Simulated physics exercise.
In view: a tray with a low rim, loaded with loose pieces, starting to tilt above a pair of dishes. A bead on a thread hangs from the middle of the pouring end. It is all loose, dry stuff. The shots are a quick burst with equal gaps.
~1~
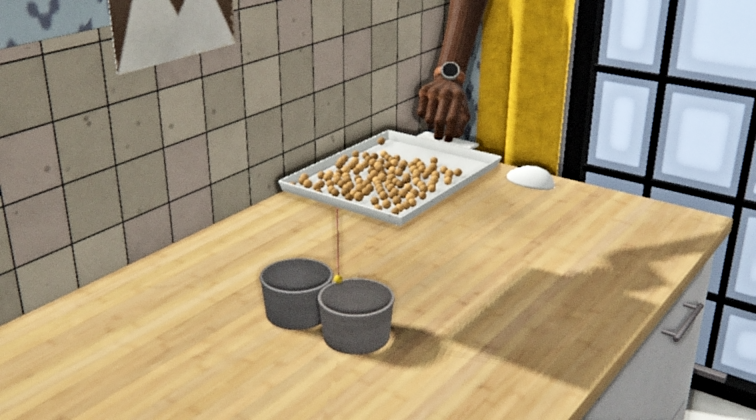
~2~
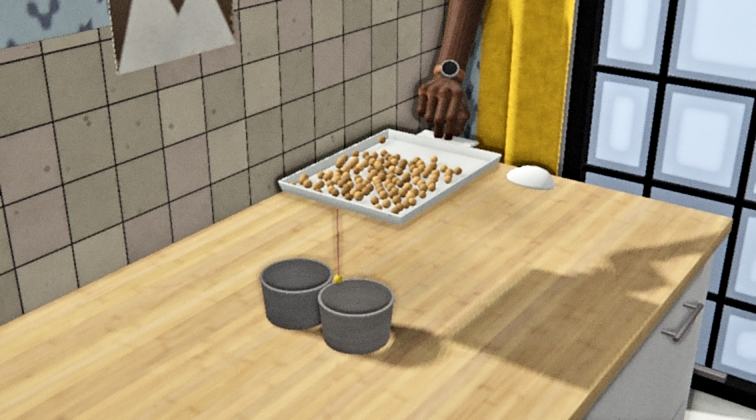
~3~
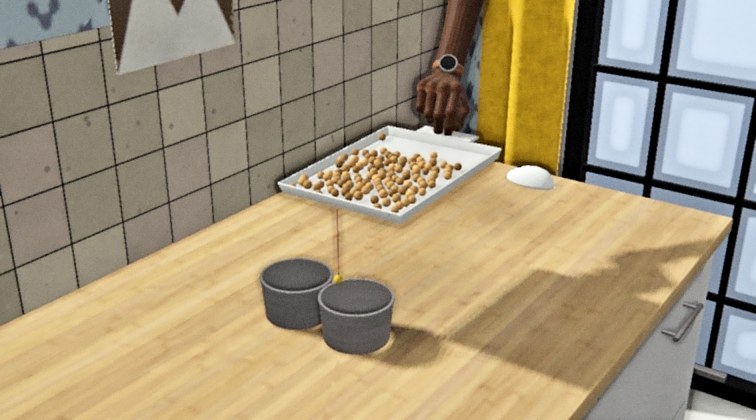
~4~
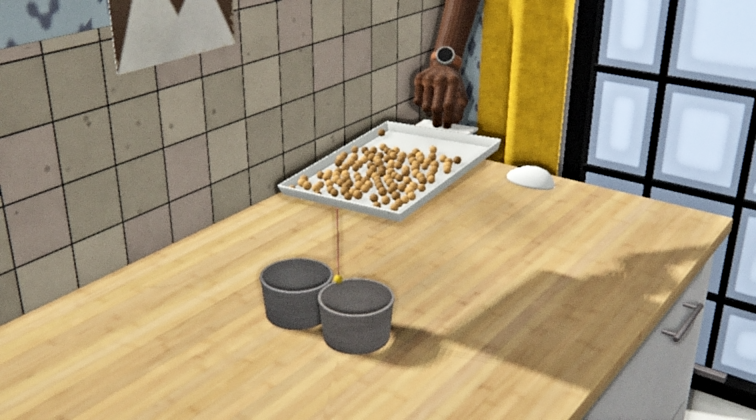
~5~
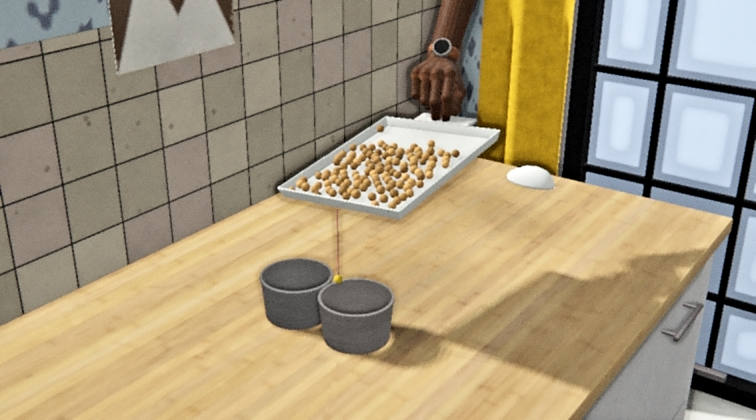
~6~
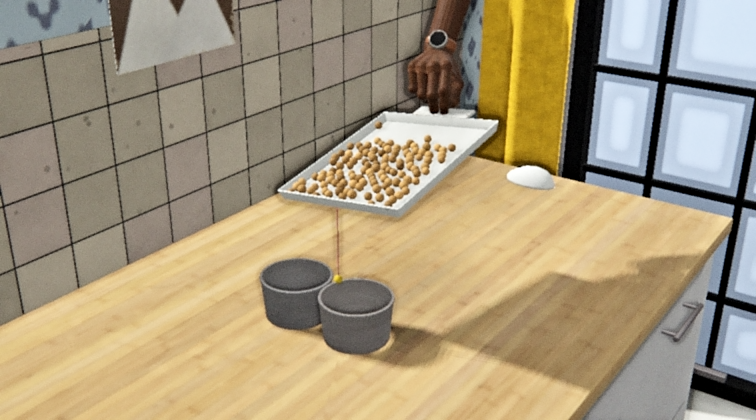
A hand with a wristwatch held the far end of a white tray of round wooden beads above two dark dishes on a wooden counter, then slowly raised that end, tilting the tray slightly.
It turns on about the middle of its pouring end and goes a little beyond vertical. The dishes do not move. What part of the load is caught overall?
In the dishes lies the larger part of it.
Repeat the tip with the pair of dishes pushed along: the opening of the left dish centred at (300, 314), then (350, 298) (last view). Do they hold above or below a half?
In turn: Less than half; not half.
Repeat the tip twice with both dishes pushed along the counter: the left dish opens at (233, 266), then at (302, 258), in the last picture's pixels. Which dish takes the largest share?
In turn: The right-hand dish; left.
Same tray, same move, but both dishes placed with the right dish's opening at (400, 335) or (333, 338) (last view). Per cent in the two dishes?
In turn 0 and 0 in a hundred.
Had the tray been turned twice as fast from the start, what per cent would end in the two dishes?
Roughly 80 in a hundred.
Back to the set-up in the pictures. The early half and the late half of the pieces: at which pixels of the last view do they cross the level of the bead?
Early half (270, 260), late half (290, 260).
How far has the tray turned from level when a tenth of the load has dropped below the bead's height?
Roughly 70°.
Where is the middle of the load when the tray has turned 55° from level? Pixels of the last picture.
Close to (329, 169).
Soon after the last picture, tray tipped steeply; nearly all on the tray; a stray few in the left dish.
A little later, tray tipped right over; a stray few on the tray; most in the left dish; about a quarter outside both; a stray few in the air.
Later still, tray tipped past a quarter turn; most in the left dish; about a quarter outside both.
By the end, tray tipped past a quarter turn; none in the right dish; most in the left dish; about a quarter outside both.
